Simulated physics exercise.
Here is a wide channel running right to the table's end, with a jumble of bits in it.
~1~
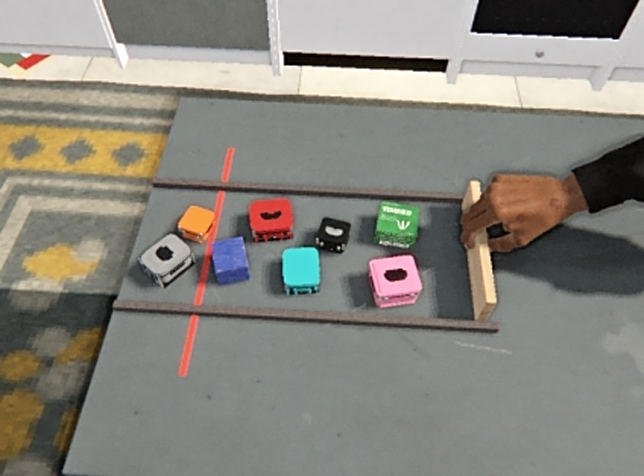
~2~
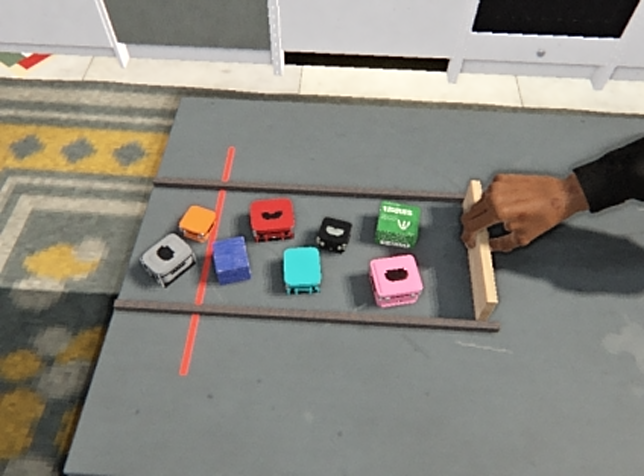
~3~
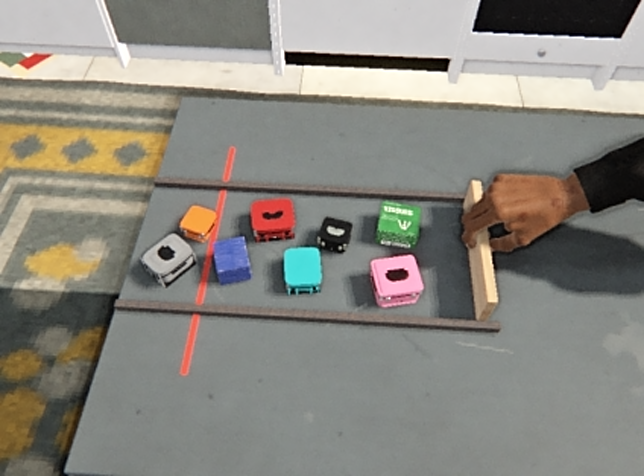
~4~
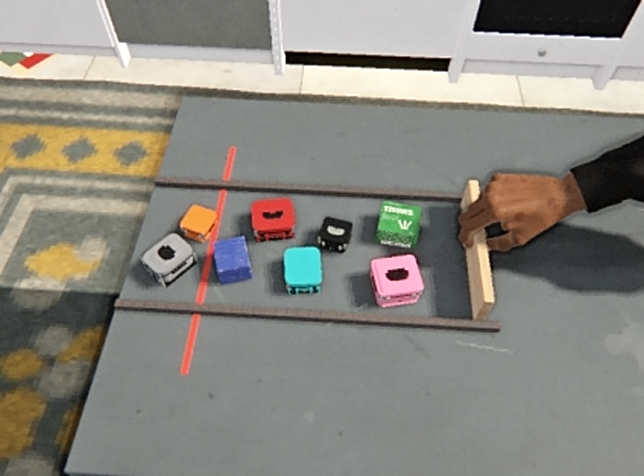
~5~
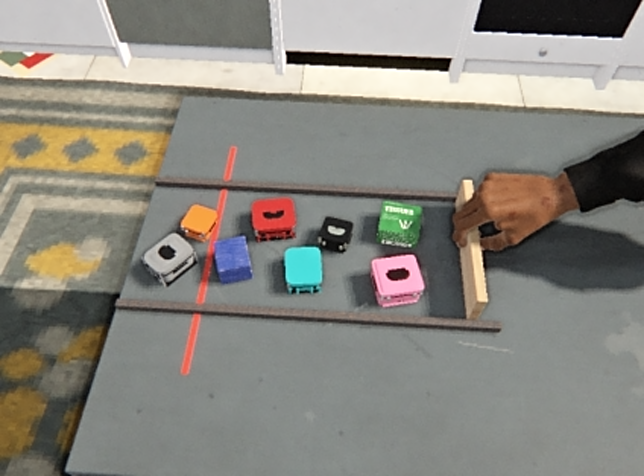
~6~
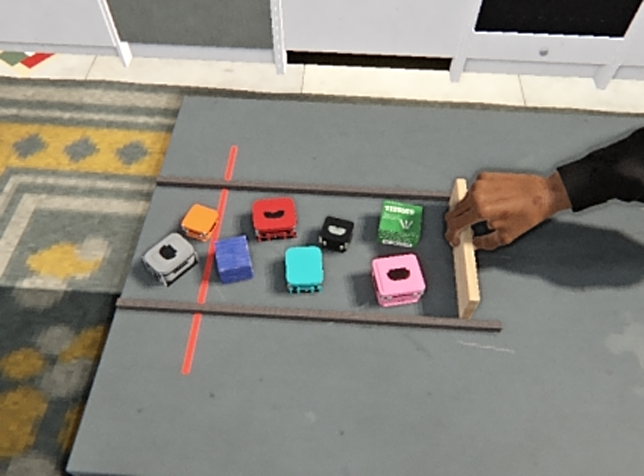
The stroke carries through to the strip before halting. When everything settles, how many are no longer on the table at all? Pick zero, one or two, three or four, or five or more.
Three or four are off the table.
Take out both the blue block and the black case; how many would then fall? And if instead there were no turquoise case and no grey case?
Fallen: 2 in the first try, 1 in the other.
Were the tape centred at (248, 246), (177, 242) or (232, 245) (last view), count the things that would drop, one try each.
Per try in turn: 1, 6, 1.
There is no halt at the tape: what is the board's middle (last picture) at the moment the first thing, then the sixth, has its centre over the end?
I'd say close to (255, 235), then close to (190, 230).
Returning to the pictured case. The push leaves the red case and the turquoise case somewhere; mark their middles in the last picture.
The red case ends up near (166, 196), and the turquoise case near (148, 262).
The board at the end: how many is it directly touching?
I count 2 of them.
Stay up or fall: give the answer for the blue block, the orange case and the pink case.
Blue block: Falls off; orange case: Falls off; pink case: Stays.
Soon after, none off yet; grey case at rest near (171, 259); orange case at rest near (201, 224); blue block at rest near (234, 260).
After that, none off yet; grey case displaced a little near (152, 261); orange case moving near (194, 222); blue block displaced about its own width near (193, 254).
In the end, the number that fall off is three or four; gone, blue block, orange case and grey case.
